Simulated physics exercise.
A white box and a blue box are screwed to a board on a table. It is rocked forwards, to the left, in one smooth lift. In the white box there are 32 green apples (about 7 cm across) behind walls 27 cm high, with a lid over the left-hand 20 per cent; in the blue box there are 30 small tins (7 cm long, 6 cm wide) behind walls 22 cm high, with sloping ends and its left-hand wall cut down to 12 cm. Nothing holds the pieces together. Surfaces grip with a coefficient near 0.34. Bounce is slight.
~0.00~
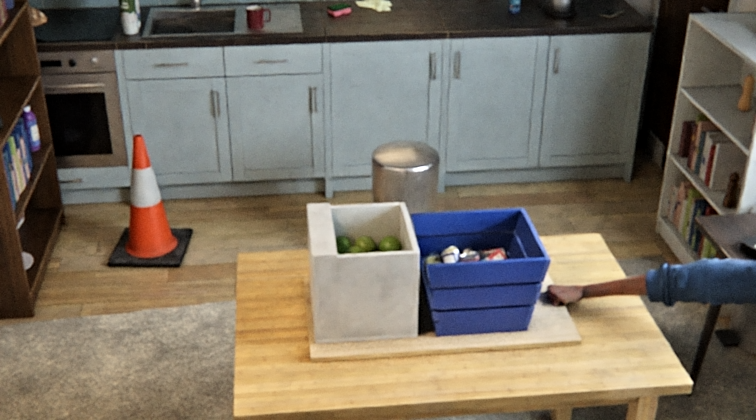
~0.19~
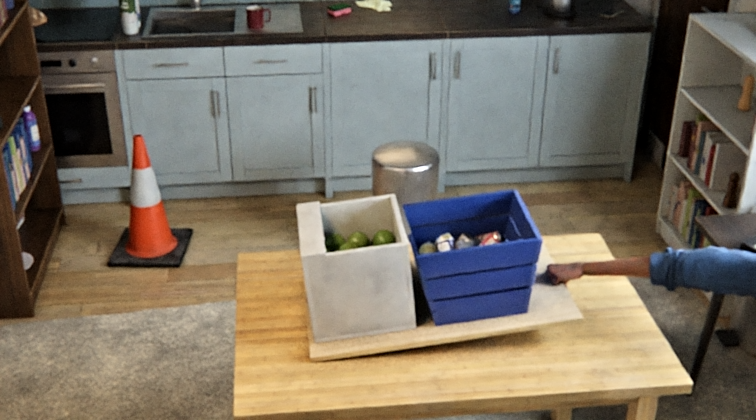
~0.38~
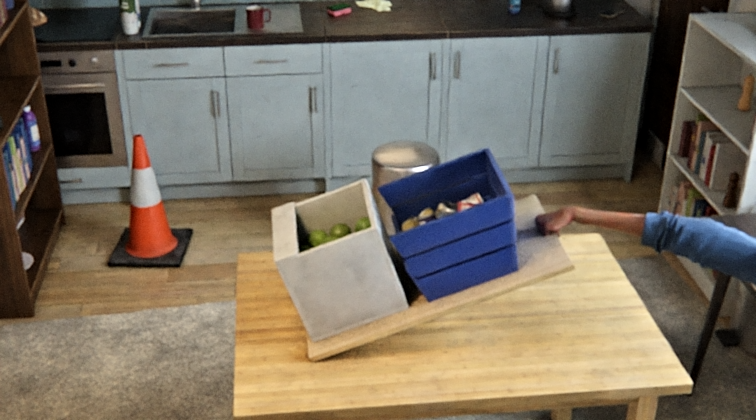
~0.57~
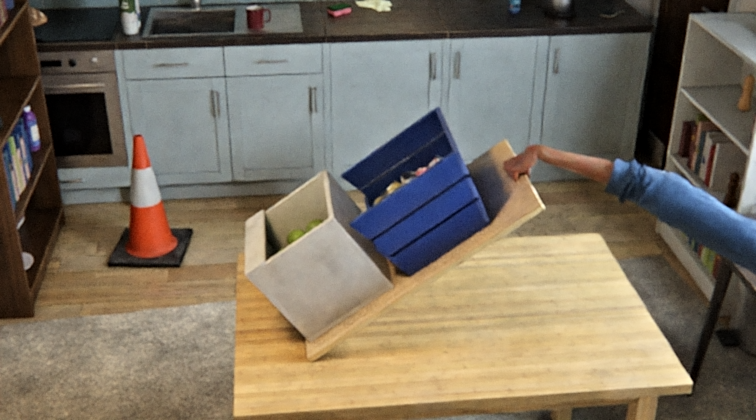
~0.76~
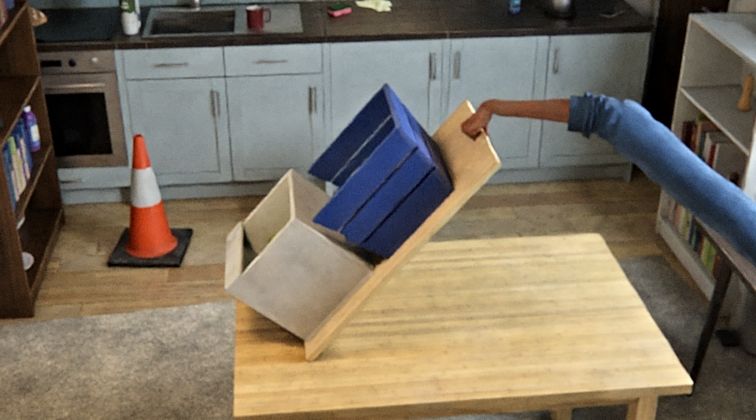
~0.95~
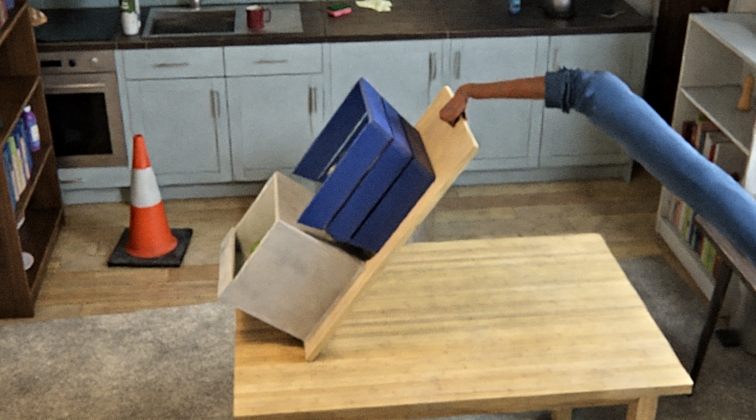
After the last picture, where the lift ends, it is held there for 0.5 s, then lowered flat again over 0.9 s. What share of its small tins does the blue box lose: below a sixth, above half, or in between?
It sheds under a sixth of them.
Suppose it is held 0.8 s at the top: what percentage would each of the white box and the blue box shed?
Then white box 0, blue box 0 per cent.
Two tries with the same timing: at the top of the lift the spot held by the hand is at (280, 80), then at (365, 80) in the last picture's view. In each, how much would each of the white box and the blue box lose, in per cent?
White box 10 then 0, blue box 80 then 20 per cent.
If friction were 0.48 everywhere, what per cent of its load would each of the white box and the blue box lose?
In that case white box 0, blue box 0 per cent.
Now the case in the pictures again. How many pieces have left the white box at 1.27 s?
Out by then, roughly: White box 0.
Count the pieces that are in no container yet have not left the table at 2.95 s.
Some 0 pieces.
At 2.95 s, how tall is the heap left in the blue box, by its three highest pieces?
Roughly 18 cm high.
After 1.27 s, tilt 55°; 0 of 32 out of the white box and 0 of 30 out of the blue box.
After 1.67 s, tilt 47°; 0 of 32 out of the white box and 0 of 30 out of the blue box.
After 2.23 s, tilt 3°; 0 of 32 out of the white box and 0 of 30 out of the blue box.
Outcome (at 2.95 s), 0 of 32 out of the white box and 0 of 30 out of the blue box. Asked share, 0 of 30, 0 per cent.
